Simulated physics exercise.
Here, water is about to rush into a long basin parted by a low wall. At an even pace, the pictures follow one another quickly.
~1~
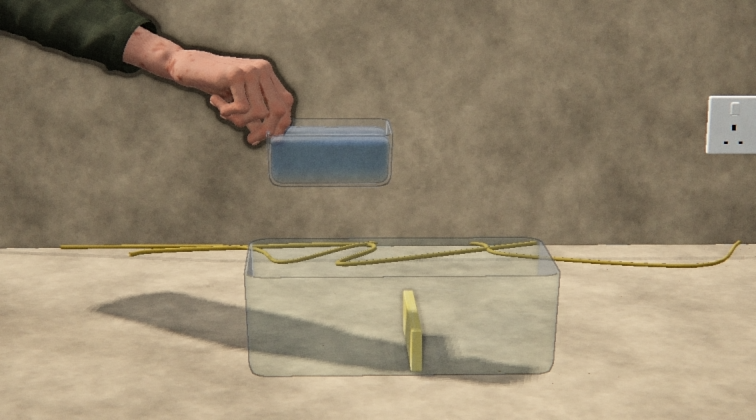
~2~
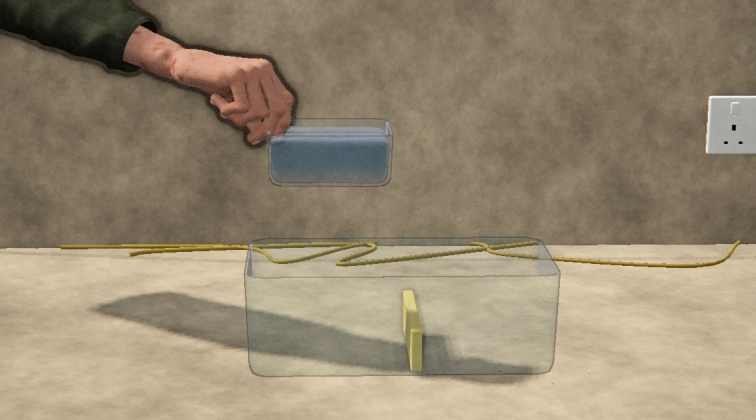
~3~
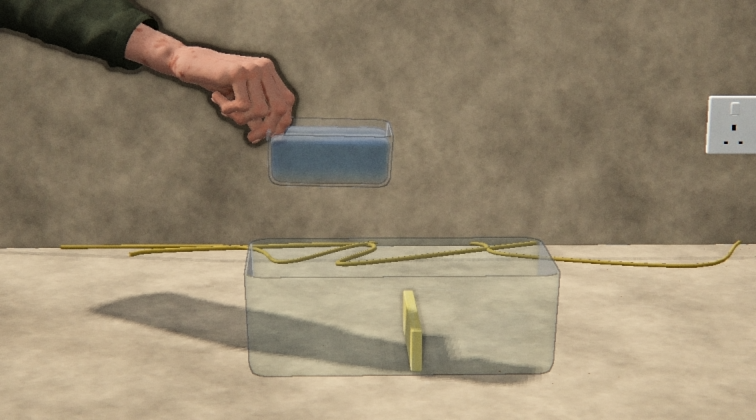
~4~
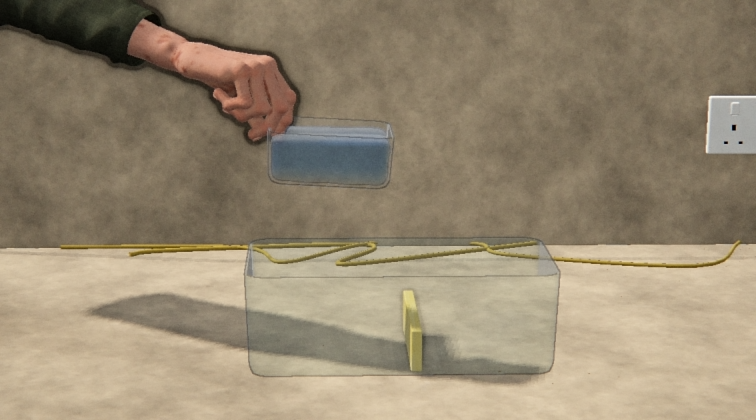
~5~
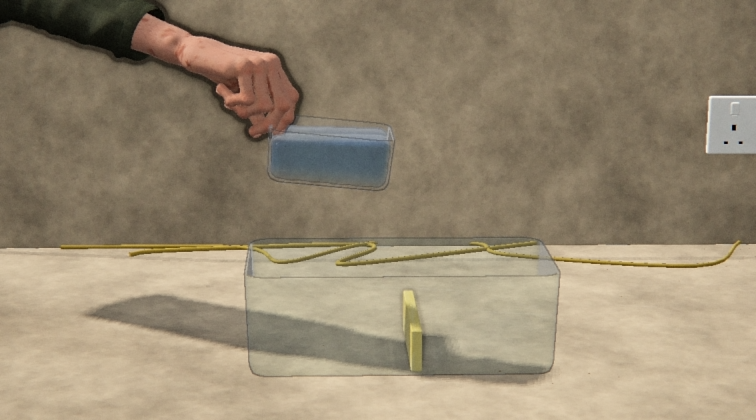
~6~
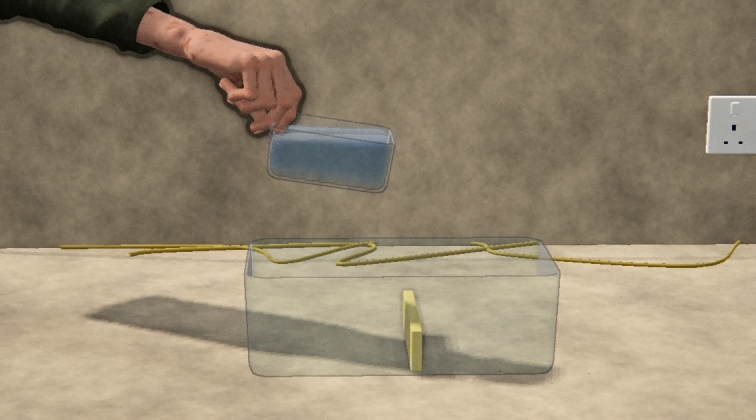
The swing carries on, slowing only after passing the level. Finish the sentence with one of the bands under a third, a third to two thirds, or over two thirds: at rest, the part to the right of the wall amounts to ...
At rest, the part to the right of the wall amounts to over two thirds.
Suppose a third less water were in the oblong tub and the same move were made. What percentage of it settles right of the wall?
It should come out close to 70 per cent.
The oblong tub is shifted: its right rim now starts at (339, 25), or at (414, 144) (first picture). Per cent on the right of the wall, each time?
60 and 90 per cent.
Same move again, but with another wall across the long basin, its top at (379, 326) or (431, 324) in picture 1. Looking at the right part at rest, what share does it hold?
First try 90 per cent, second try 65 per cent.
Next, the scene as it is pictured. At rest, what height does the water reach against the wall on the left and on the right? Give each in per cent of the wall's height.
Left part: 10 per cent; right part: 40.
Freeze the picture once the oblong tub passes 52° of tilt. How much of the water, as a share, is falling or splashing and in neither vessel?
About 30 per cent.
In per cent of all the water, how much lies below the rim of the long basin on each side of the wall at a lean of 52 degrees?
The left part holds 0 percent and the right part 25 percent.
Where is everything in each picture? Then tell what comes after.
The first picture shows tilt 0°; pouring edge (390, 129); surface from (271, 134) to (388, 134); the long basin's rim runs from (248, 259) to (550, 258); the wall's top is at (412, 312).
The second picture shows tilt 0°; pouring edge (390, 129); surface from (271, 134) to (388, 135).
The third picture shows tilt 1°; pouring edge (391, 130); surface from (271, 134) to (389, 135).
The fourth picture shows tilt 3°; pouring edge (391, 132); surface from (272, 134) to (389, 136).
The fifth picture shows tilt 6°; pouring edge (392, 135); surface from (272, 134) to (390, 135).
The sixth picture shows tilt 9°; pouring edge (393, 138); surface from (273, 134) to (391, 136).
A moment on, the oblong tub is tipped part way and 46 per cent is still to pour, 2 is left of the wall and 23 right of it.
Next, the oblong tub is tipped on its side and 11 per cent is still to pour, 8 is left of the wall and 75 right of it.
Then the oblong tub is tipped on its side and 2 per cent is still to pour, 21 is left of the wall and 75 right of it.
Later the oblong tub is tipped on its side and 0 per cent is still to pour, 23 is left of the wall and 76 right of it.
Finally, 23 per cent lies left of the wall, 76 right of it and 1 outside.
